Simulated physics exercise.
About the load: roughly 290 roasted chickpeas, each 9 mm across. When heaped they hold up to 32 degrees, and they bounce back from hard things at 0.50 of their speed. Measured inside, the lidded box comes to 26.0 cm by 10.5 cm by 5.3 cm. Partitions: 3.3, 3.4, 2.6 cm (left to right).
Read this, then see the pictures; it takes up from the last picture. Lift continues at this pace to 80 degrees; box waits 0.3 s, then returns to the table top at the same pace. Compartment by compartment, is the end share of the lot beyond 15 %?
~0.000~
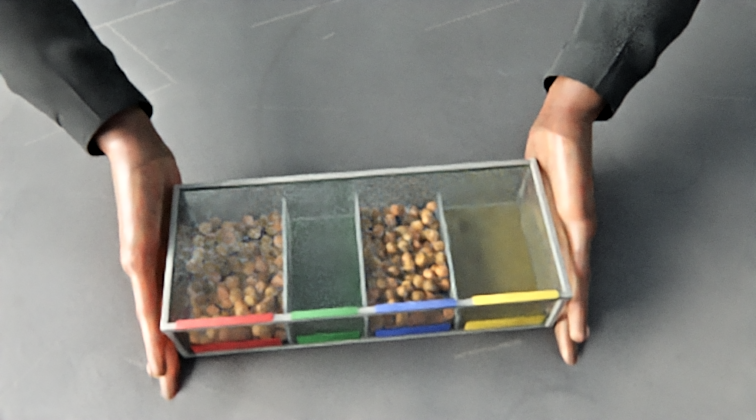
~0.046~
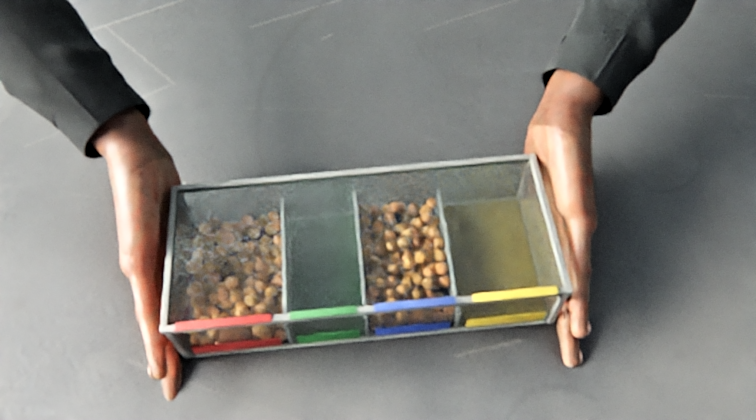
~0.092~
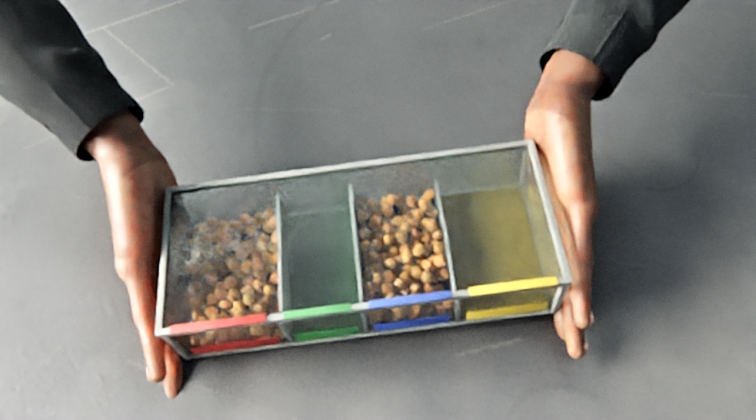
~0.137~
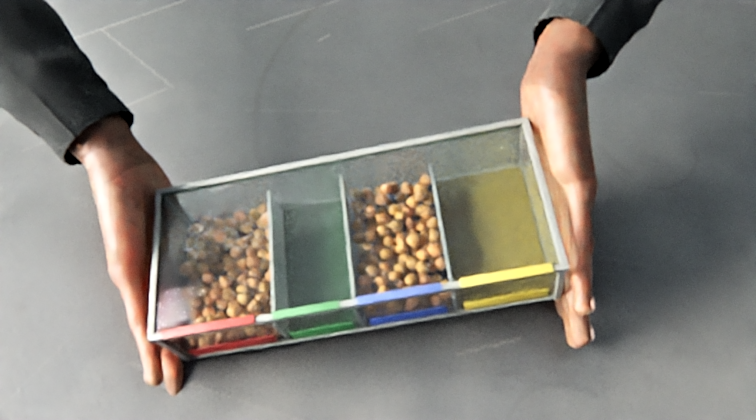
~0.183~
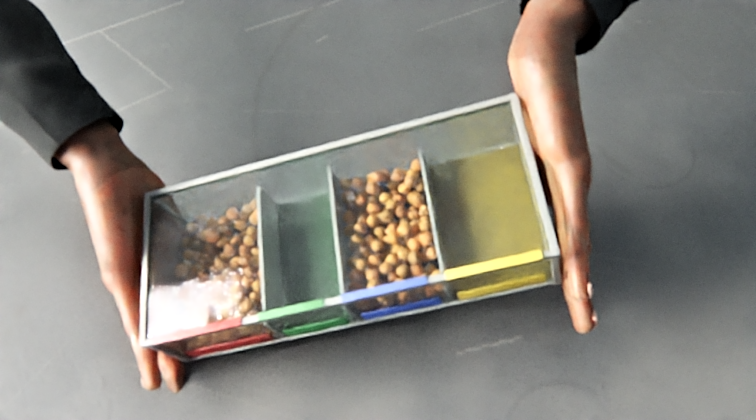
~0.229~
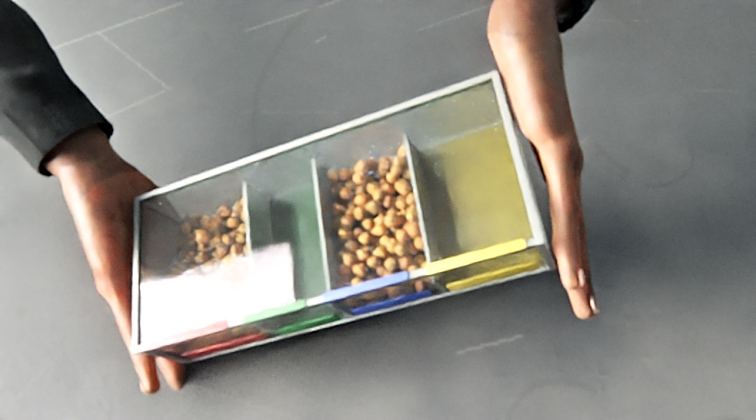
Red: Beyond; blue: Beyond; green: Not beyond; yellow: Not beyond.
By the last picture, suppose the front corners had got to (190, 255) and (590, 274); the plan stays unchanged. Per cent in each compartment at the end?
Red = 25 %; blue = 30 %; green = 5 %; yellow = 40 %.
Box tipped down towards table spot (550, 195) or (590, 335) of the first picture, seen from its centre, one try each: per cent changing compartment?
I'd put it at roughly 50 per cent for the first tilt and roughly 35 per cent for the second.
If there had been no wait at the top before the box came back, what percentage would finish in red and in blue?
Then red keeps 60% and blue keeps 30%.
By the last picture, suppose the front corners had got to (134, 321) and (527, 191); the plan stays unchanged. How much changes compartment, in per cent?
I'd say close to 15 in a hundred.
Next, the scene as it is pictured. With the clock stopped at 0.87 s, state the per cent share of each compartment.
It splits as red 60, blue 35, green 10 and yellow 0 percent.
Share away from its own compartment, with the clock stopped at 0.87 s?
Roughly 15 percent.
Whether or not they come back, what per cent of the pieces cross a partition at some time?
I'd put it at some 20 percent of the pieces.
After 0.87 s, tilt 80 degrees; red 60 %, blue 35 %, green 10 %.
After 1.30 s, tilt 43 degrees; red 65 %, blue 30 %, green 5 %.
Then, at 1.81 s, tilt 0 degrees; red 65 %, blue 30 %, green 5 %.
At rest (2.5 s), red 65 %, blue 30 %, green 5 %, yellow 0 %.
